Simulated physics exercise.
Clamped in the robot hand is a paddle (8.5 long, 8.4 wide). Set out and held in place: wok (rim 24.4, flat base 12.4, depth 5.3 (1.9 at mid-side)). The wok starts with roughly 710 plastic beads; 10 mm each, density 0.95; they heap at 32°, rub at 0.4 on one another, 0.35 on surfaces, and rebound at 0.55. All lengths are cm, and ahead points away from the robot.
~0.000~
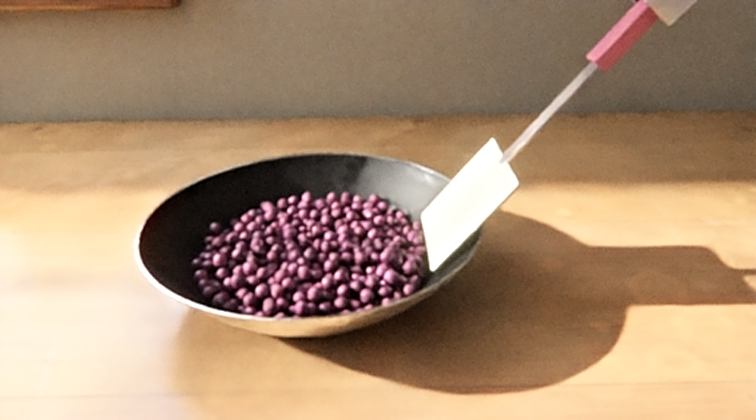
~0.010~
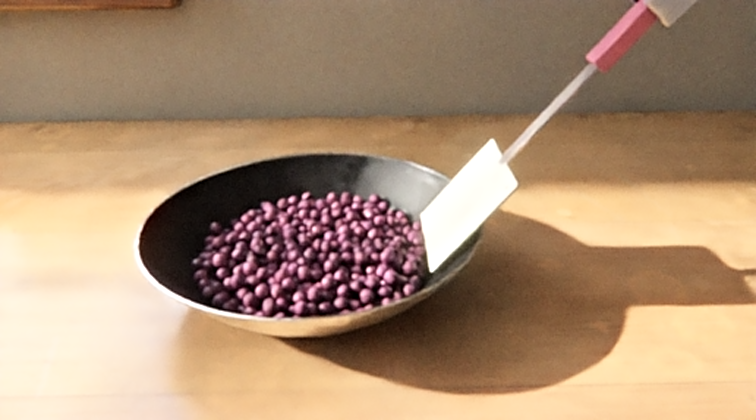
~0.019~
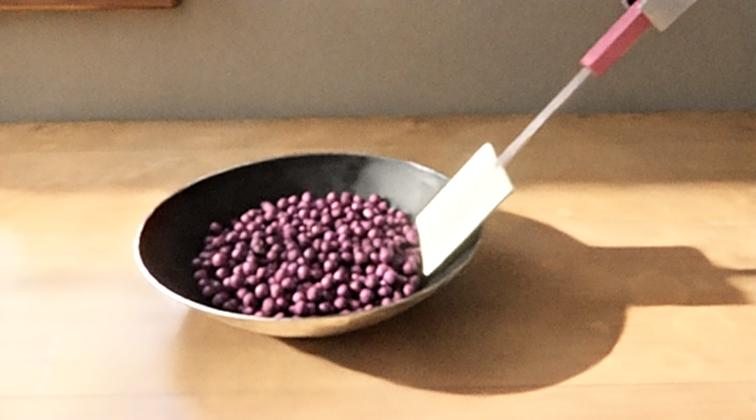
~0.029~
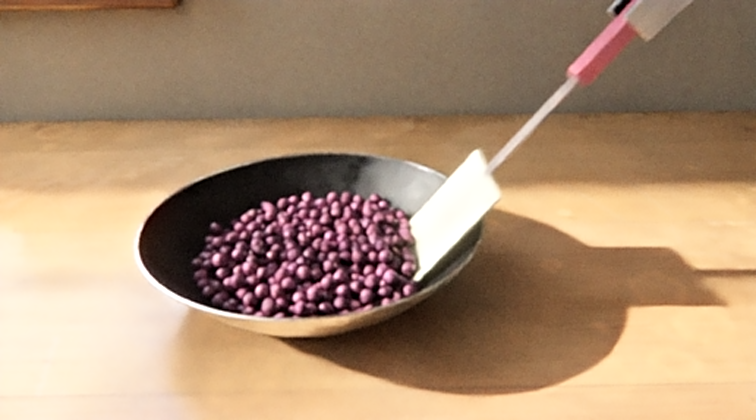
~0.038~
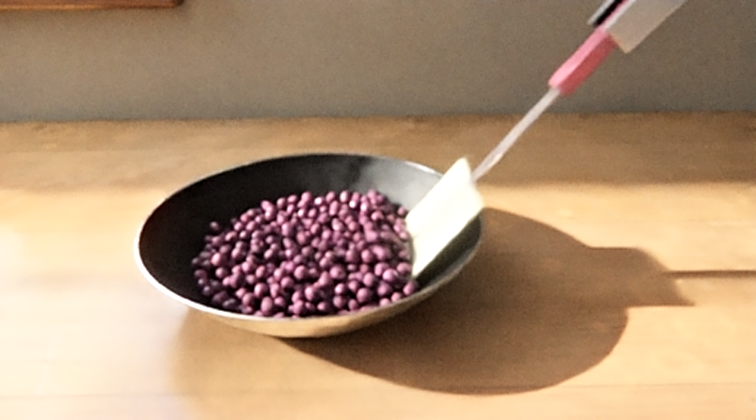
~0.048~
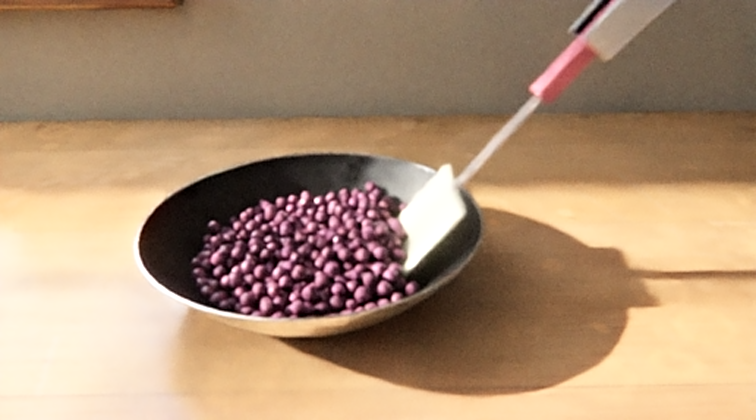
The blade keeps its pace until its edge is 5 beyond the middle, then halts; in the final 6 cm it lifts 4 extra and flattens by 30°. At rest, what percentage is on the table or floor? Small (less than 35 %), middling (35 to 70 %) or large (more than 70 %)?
On the table or floor the share is small, less than 35 %.
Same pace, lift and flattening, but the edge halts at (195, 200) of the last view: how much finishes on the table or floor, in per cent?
About 35 per cent.
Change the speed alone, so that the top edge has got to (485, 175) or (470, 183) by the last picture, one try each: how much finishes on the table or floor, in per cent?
Some 0 and 5 per cent.
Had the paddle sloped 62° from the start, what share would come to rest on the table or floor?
Then about 20 per cent.
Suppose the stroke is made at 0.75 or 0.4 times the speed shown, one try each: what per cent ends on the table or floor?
Some 10 and 0 per cent.
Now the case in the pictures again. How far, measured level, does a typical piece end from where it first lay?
Some 3 cm.
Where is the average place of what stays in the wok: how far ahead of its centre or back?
Some 3.5 cm ahead.
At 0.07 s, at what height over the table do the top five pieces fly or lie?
Roughly 6 cm.
By 0.07 s, sloping 50°, highest piece 6 above the table; 708 in the wok.
By 0.10 s, sloping 41°, highest piece 11 above the table; 707 in the wok, 1 on the blade or in flight.
By 0.31 s, sloping 21°, highest piece 44 above the table; 588 in the wok, 78 on the table or floor, 42 on the blade or in flight.
By 1.36 s, sloping 21°, highest piece 5 above the table; 587 in the wok, 121 on the table or floor.
Final count, 587 in the wok, 121 on the table or floor. That is 17 % on the table or floor.
